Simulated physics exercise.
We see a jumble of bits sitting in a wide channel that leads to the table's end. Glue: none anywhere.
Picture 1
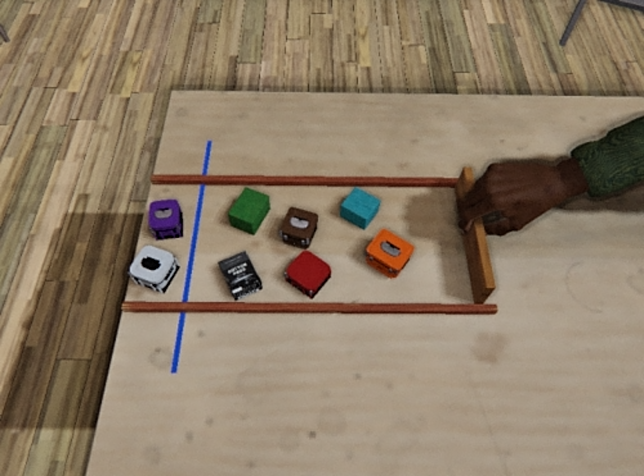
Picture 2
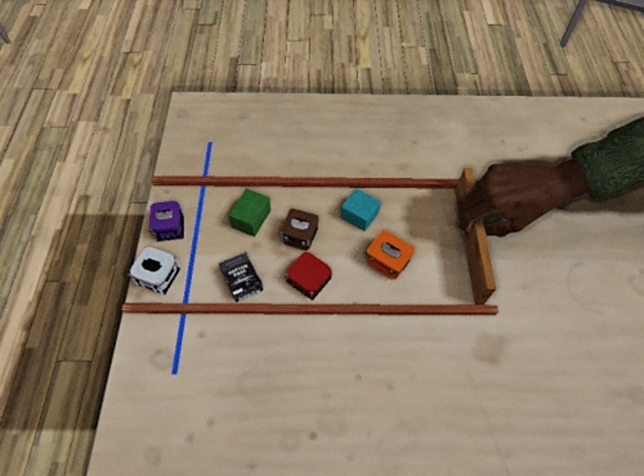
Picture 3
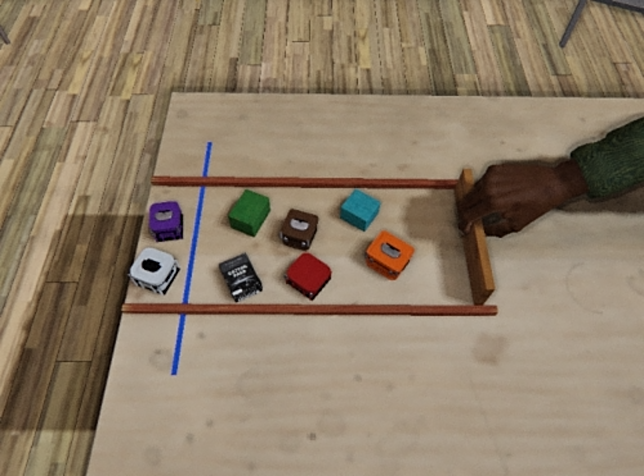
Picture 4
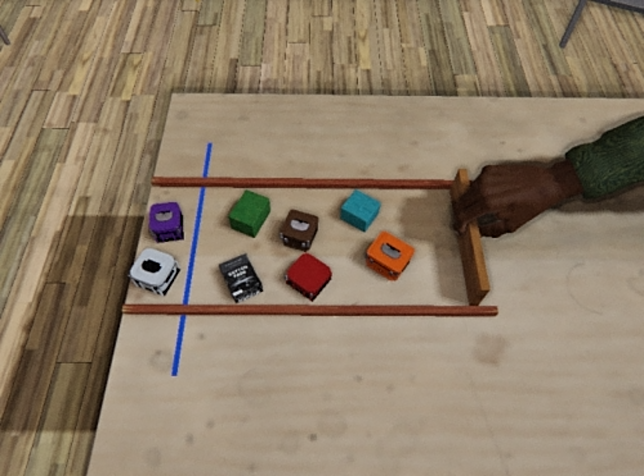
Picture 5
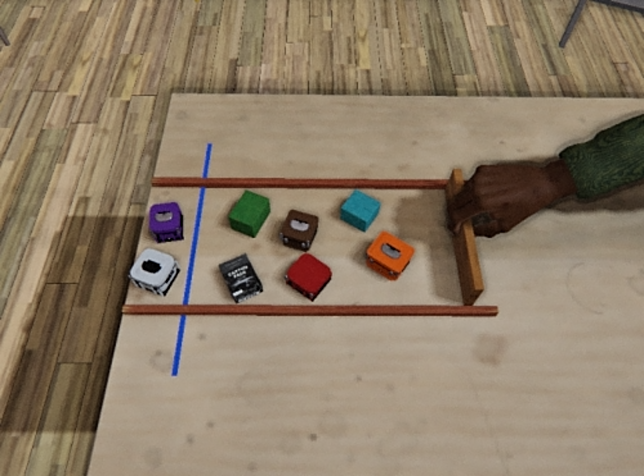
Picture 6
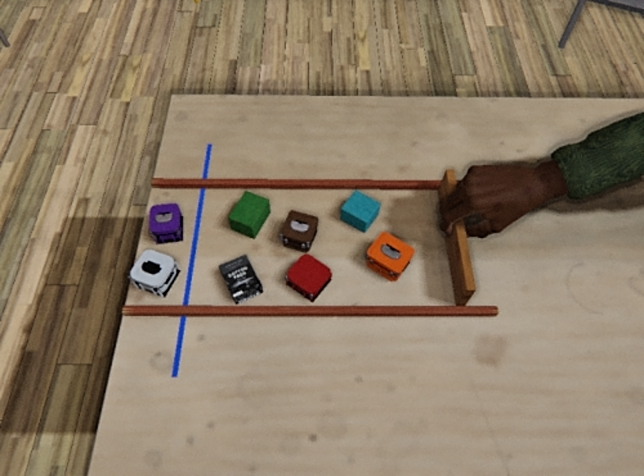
On a wooden table, a hand slides a board slightly left behind scattered colourful objects.
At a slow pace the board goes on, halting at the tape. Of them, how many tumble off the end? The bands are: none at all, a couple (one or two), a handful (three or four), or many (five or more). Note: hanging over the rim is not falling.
It is a couple.
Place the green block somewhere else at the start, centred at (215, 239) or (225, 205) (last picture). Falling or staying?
First spot, it is pushed off; second spot, it is safe.
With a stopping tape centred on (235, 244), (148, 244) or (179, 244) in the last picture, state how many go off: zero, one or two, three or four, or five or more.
Tape by tape, the falls would be: None at all, then at least five, then five or over.
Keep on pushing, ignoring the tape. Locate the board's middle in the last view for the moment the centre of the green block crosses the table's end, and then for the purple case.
Around (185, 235), then around (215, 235).
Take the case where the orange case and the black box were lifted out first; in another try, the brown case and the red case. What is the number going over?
I'd say 1 the first time and 2 the second time.
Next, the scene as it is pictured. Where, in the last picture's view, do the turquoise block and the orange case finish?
Around (181, 218) and around (171, 259).
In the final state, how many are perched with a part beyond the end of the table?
Count: 3.
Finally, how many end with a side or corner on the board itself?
Result: 3 in all.
A little later, none off yet; white case at rest near (155, 273); purple case at rest near (167, 224); black box at rest near (241, 279).
Next, none off yet; white case at rest near (155, 273); purple case at rest near (167, 224); black box at rest near (232, 277).
Later still, none off yet; white case shifted a little near (141, 275); purple case shifted a little near (151, 226); black box shifted well along near (174, 276).
When it is over, the number that fall off is one or two; down, purple case and white case.
